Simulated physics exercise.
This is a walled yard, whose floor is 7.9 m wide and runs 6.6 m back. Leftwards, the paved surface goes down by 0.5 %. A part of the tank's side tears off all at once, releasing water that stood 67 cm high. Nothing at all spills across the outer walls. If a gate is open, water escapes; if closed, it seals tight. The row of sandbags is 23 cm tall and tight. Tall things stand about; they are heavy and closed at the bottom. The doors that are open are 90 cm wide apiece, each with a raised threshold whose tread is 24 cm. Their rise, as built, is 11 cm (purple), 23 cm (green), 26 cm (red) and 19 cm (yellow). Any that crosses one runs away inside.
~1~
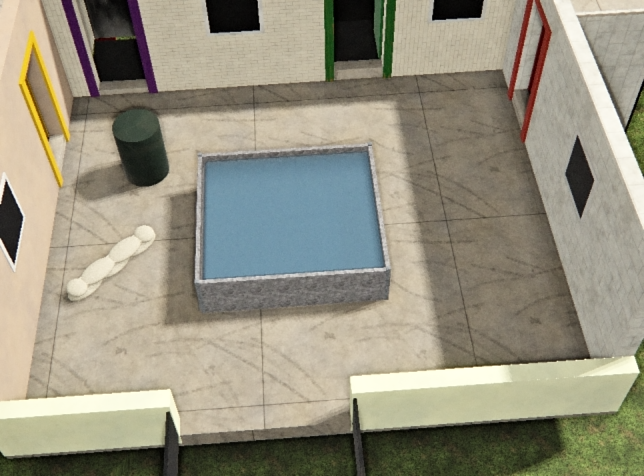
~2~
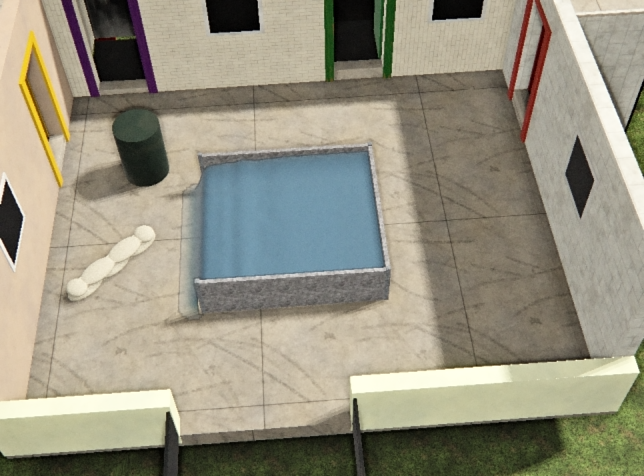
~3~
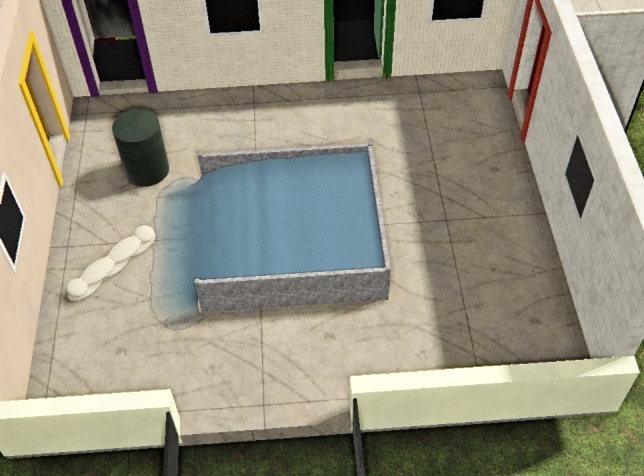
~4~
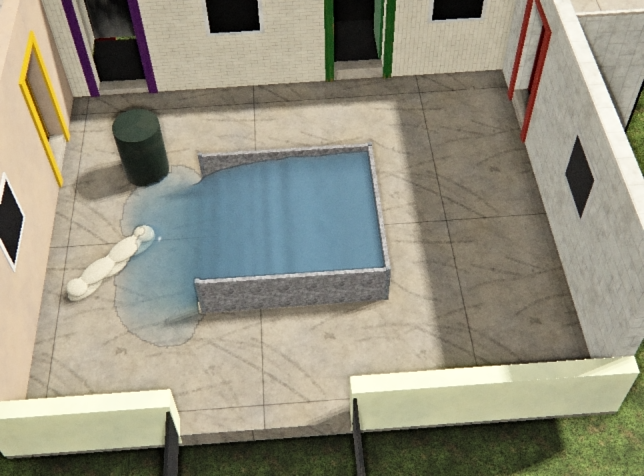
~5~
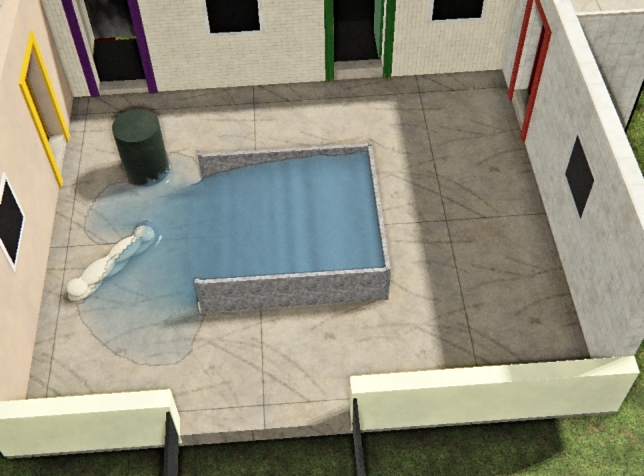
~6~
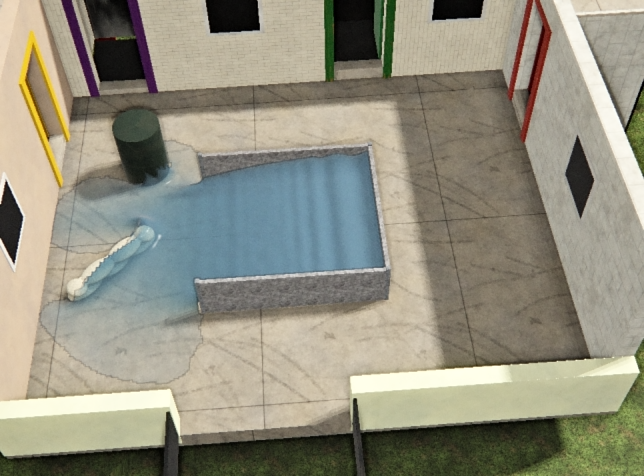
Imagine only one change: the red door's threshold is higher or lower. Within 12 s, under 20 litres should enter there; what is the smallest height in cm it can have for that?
Around 9 cm.
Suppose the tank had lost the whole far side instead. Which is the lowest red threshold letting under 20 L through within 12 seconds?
A minimum of about 21 cm.
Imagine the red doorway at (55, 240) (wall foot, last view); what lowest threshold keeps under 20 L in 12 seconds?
Minimum: Close to 32 cm.
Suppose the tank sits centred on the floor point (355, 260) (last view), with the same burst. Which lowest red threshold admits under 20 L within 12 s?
Then close to 9.0 cm.
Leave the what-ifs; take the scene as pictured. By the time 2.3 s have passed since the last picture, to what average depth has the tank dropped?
I'd put it near 19 cm.
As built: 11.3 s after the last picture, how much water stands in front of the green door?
Roughly 12.5 cm deep.
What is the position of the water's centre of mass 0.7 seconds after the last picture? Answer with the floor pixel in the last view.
Centre of mass: About (225, 250) px.
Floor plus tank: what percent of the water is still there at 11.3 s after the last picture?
Remaining share: Around 84 %.
Then, 0.7 s after the last picture water covers 25 % of the floor, deepest (42 cm) near (153, 252); it has not reached the red door.
Then, 2.3 s after the last picture water covers 45 % of the floor, deepest (50 cm) near (22, 430); it has not reached the red door.
Then, 11.3 s after the last picture water covers 95 % of the floor, deepest (13 cm) near (342, 97); 11 cm at the red door, 0 litres in over its 26 cm threshold.
At the red door as built, the water peaked near 13 cm, 6.7 s after the last picture.
With a threshold of 7.5 cm, 38 litres would have come in within the 12 s; with 10 cm, 9 litres. So under 20 litres takes about 9 cm.
